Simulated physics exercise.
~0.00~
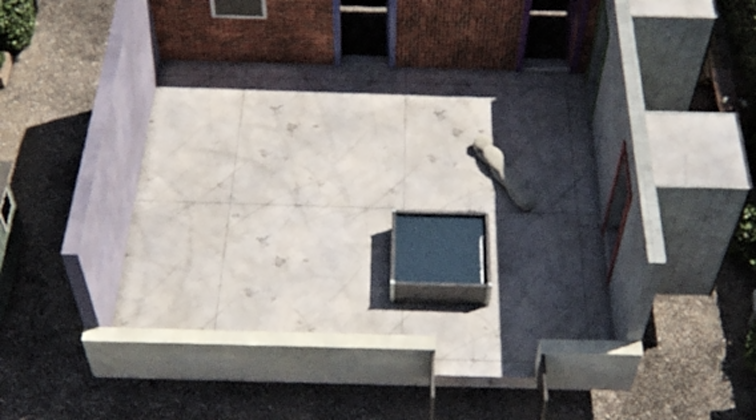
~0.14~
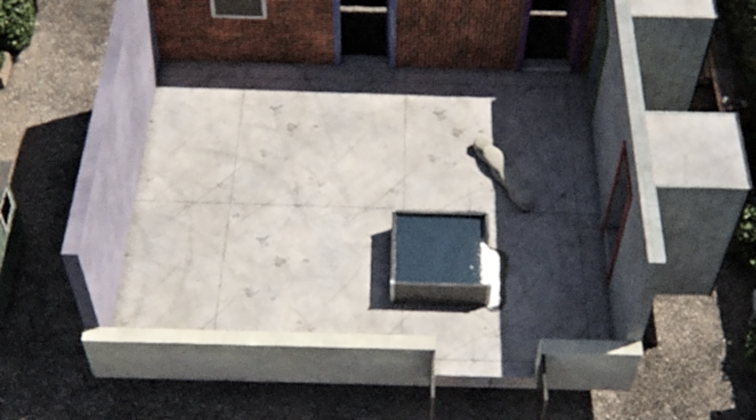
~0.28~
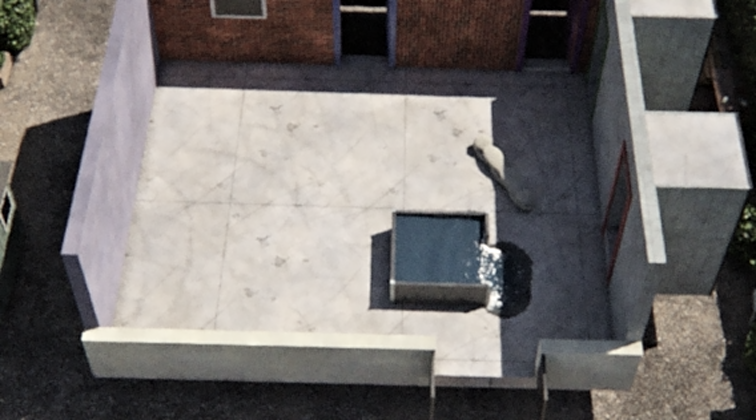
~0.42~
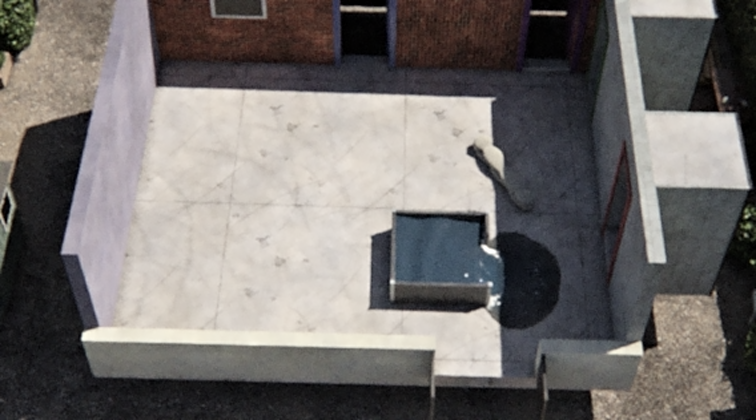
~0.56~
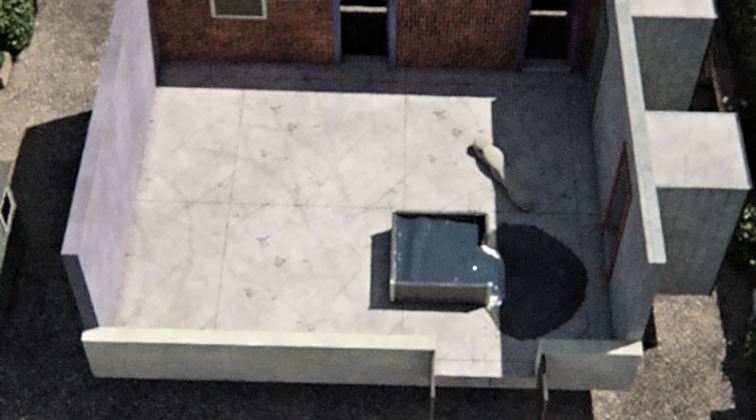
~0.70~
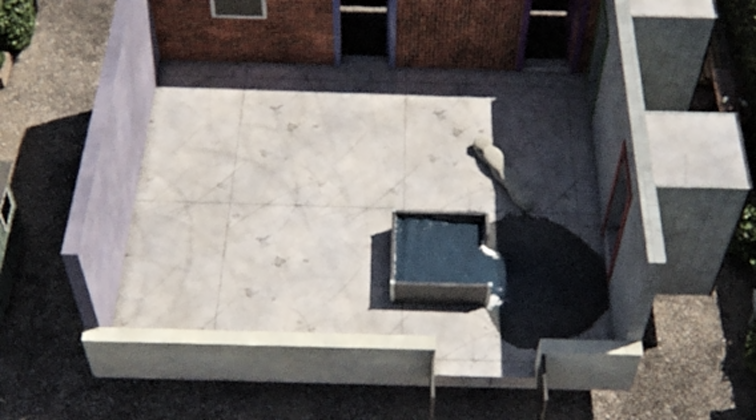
The video shows a high view of a walled, paved court with an open tank of dark water, where water bursts from the tank's right side and spreads rightward across the shaded paving in a widening dark pool.
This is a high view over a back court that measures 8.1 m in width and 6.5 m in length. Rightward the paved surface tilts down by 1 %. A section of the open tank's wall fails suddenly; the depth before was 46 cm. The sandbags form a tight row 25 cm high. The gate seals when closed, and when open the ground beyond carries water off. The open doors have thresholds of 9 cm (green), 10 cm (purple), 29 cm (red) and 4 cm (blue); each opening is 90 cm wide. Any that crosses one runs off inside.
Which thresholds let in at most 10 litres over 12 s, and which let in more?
Green door: Not over; purple door: Not over; red door: Not over; blue door: Not over.
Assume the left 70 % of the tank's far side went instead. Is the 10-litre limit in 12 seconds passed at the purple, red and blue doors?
Then it goes purple fine, red fine, blue too high.
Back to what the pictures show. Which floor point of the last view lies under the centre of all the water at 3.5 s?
Around (522, 266).
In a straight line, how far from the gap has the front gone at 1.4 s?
Roughly 2.6 m.
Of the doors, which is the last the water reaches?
The blue door.
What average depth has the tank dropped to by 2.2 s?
19 cm.
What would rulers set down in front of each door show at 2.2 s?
You'd see green at 0 cm, purple at 0 cm, red at 19 cm and blue at 0 cm.
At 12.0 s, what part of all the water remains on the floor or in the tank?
It comes to near 88 per cent.
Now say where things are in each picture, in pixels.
Still water, 46 cm deep, in the open tank at (441, 250), in the first frame.
Water pours out at (485, 273) and has run 0.6 m, to (498, 306); typically 6 cm deep outside, 46 cm at the open tank's back, in the second frame.
The front is at (524, 259), 0.8 m from the gap at (485, 274); 0.7 m2 of floor is under water; 46 cm left at the back of the open tank, in the third frame.
The front is at (553, 266), 1.2 m from the gap at (485, 274); 1.5 m2 of floor is under water; 44 cm left at the back of the open tank, in the fourth frame.
The front is at (579, 270), 1.6 m from the gap at (485, 274); 2.3 m2 of floor is under water; 38 cm left at the back of the open tank, in the fifth frame.
Water pours out at (485, 274) and has run 2.0 m, to (607, 300); typically 4 cm deep outside, 39 cm at the open tank's back, in the sixth frame.
After 1.4 s water covers 10 % of the floor and is deepest (25 cm) near (602, 291); green door not reached, purple door not reached, red door 21 cm at the sill, 0 L in, blue door not reached.
After 2.2 s water covers 10 % of the floor and is deepest (28 cm) near (607, 338); green door not reached, purple door not reached, red door 19 cm at the sill, 0 L in, blue door not reached.
After 3.5 s water covers 25 % of the floor and is deepest (15 cm) near (610, 367); green door 3 cm at the sill, 0 L in, purple door 5 cm at the sill, 0 L in, red door 13 cm at the sill, 0 L in, blue door not reached.
After 7.0 s water covers 40 % of the floor and is deepest (10 cm) near (581, 78); green door 7 cm at the sill, 0 L in, purple door 9 cm at the sill, 0 L in, red door 7 cm at the sill, 0 L in, blue door 1 cm at the sill, 0 L in.
After 12.0 s water covers 55 % of the floor and is deepest (6 cm) near (582, 92); green door 6 cm at the sill, 1 L in, purple door 5 cm at the sill, 0 L in, red door 4 cm at the sill, 0 L in, blue door 2 cm at the sill, 0 L in.
